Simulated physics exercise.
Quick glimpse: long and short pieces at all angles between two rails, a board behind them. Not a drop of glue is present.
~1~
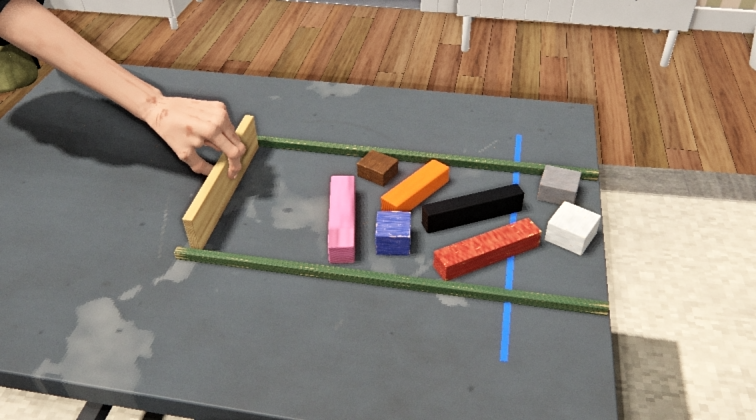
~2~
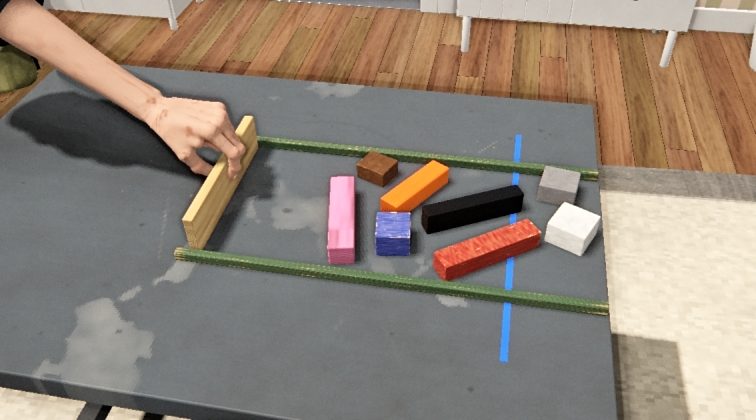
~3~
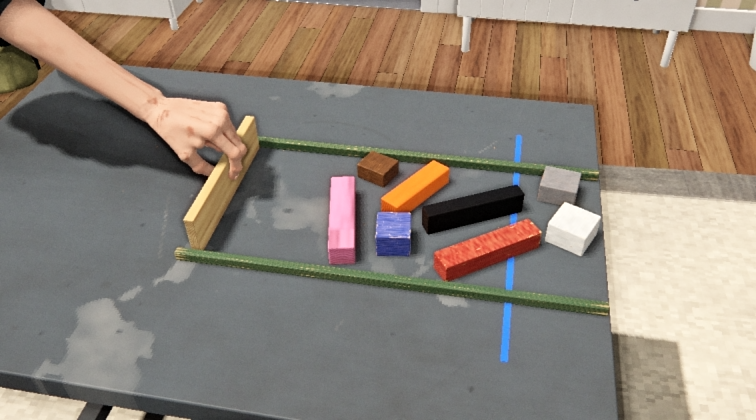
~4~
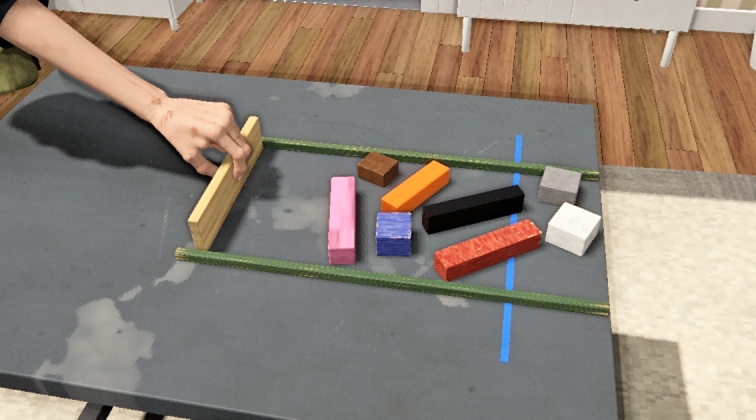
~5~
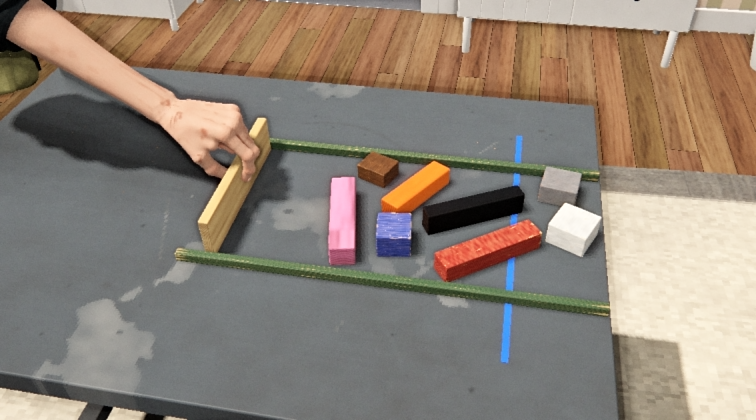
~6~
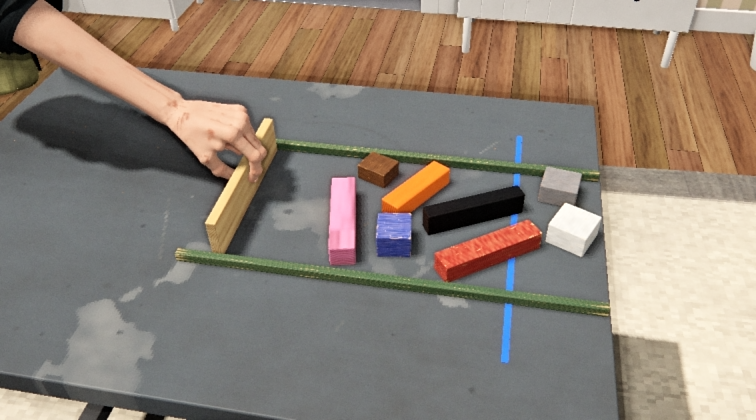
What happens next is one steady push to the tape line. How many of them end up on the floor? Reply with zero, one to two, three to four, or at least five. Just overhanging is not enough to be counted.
It comes to one to two.
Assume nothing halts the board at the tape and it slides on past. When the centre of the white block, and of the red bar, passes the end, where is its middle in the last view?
The white block puts it at (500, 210), the red bar at (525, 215).
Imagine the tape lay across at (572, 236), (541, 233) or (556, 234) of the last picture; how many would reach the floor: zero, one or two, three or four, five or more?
Falls: Five or more; three to four; three to four.
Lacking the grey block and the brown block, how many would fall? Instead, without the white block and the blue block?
In order, the numbers are 1 and 0.
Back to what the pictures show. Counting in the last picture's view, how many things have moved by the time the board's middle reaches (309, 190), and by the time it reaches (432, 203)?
That gives 0 for the first and 8 for the second.
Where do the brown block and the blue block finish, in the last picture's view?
(533, 182) and (557, 274).
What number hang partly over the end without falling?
That'd be 2.
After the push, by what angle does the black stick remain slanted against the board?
Around 20 degrees.
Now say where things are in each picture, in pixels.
In the first picture, white block (573, 228); grey block (559, 186); red bar (488, 249); board (225, 179); tape (513, 228).
In the second picture, grey block (559, 187); board (224, 180).
In the third picture, red bar (488, 250); pink stick (343, 218).
In the fourth picture, white block (573, 229); orange stick (416, 190).
In the fifth picture, grey block (560, 188); blue block (394, 234).
In the sixth picture, white block (574, 229); grey block (560, 188); red bar (488, 251); board (245, 183); tape (513, 229).
Soon after, none off yet; white block at rest near (574, 229); grey block at rest near (560, 188); red bar at rest near (488, 251).
Then, none off yet; white block at rest near (574, 229); grey block at rest near (560, 188); red bar at rest near (491, 253).
Further on, none off yet; white block moved about its own width near (600, 215); grey block moved about its own width near (585, 183); red bar moved about its own width near (560, 254).
At rest, the number that fall off is one or two; fallen, white block.
